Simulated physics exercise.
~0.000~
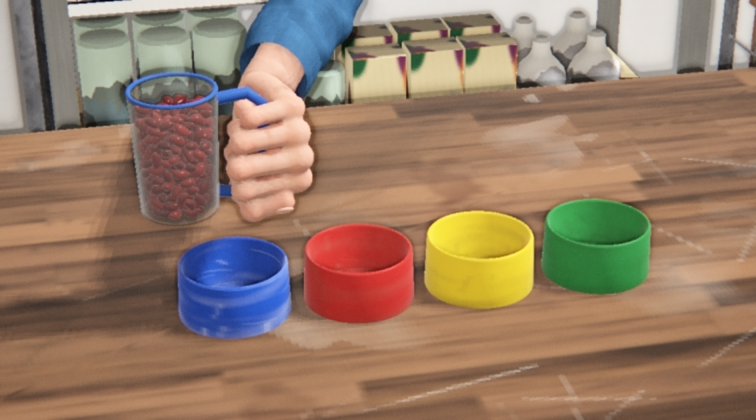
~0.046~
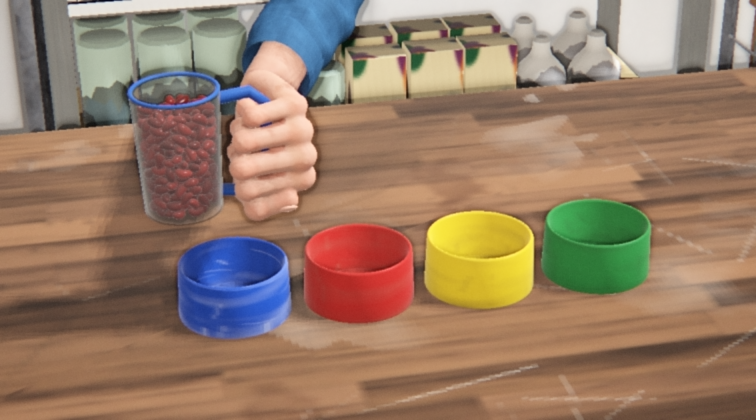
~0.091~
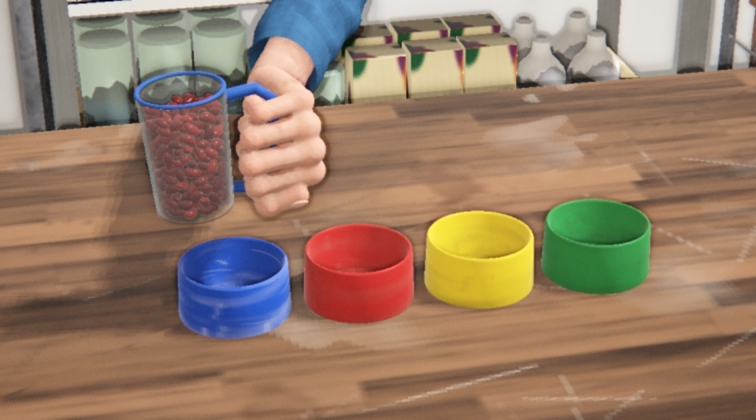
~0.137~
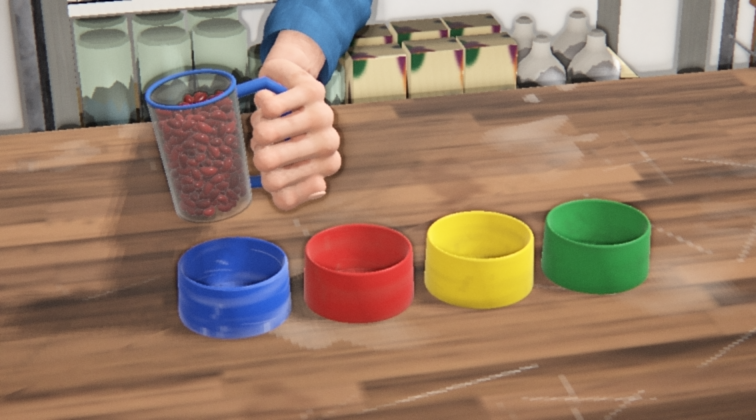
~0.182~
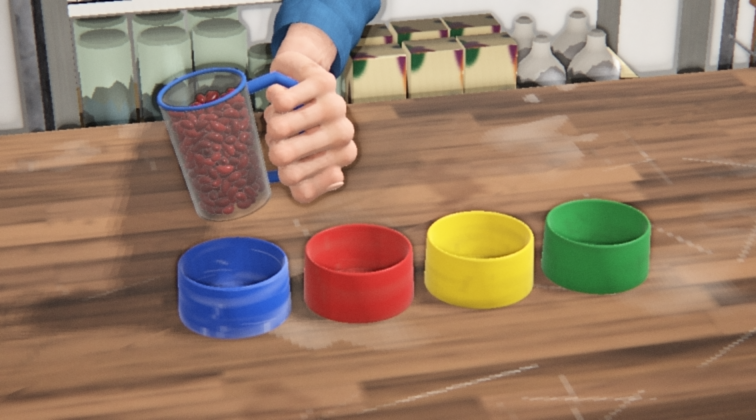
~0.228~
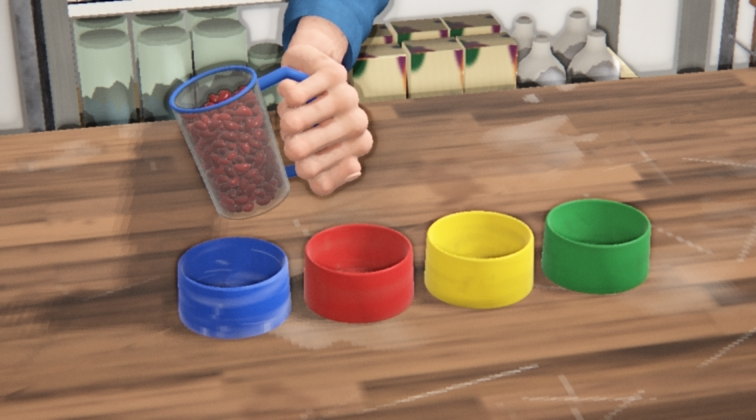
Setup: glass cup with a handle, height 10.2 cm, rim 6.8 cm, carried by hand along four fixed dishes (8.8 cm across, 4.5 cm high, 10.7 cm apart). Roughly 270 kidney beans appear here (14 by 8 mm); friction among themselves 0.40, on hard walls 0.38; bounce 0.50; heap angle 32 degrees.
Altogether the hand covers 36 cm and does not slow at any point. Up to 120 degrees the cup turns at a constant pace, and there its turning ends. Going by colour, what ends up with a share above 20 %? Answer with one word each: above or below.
Red dish below, blue dish below, green dish below, yellow dish above, counter above.
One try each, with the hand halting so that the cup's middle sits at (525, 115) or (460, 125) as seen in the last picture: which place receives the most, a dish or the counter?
First try: Yellow; second try: Red.
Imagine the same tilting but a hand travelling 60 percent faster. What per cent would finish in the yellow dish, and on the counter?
Shares: Yellow 70, counter 30.
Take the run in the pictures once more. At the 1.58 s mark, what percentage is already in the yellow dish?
By that moment, around 30 percent has got there.
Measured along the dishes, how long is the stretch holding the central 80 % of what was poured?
Length: Approx. 10 cm.
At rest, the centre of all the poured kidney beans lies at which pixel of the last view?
(494, 268) or so.
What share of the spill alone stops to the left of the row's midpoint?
Fraction on that side: Around 10 %.
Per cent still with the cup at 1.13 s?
Near 90 per cent of the load.
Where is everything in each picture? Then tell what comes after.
In the first picture, cup at (176, 150), tilt 0 degrees, lip at (127, 95), moved 0.0 cm; middle of the pieces at (178, 162); blue dish at (233, 263); red dish at (358, 249); yellow dish at (480, 236); green dish at (598, 223).
In the second picture, cup at (179, 150), tilt 1 degrees, lip at (130, 95), moved 0.2 cm; middle of the pieces at (181, 162).
In the third picture, cup at (188, 149), tilt 3 degrees, lip at (136, 96), moved 0.9 cm; middle of the pieces at (191, 161).
In the fourth picture, cup at (203, 148), tilt 7 degrees, lip at (147, 99), moved 2.1 cm; middle of the pieces at (206, 159).
In the fifth picture, cup at (218, 146), tilt 11 degrees, lip at (159, 101), moved 3.3 cm; middle of the pieces at (222, 157).
In the sixth picture, cup at (234, 145), tilt 16 degrees, lip at (172, 104), moved 4.6 cm; middle of the pieces at (239, 156); blue dish at (233, 263); red dish at (358, 249); yellow dish at (480, 236); green dish at (598, 223). Its pace works out near 95 degrees a second; the hand travels 27 cm a second.
After 0.77 s, tilt 67 degrees; cup holds 100 %.
Then, at 1.13 s, tilt 100 degrees; cup holds 90 %, red 5 %, yellow 5 %.
Then, at 1.58 s, tilt 120 degrees; cup holds 30 %, red 5 %, green 5 %, yellow 30 %.
In the end, at 2.9 s, red 5 %, blue 0 %, green 5 %, yellow 60 %, counter 35 %.
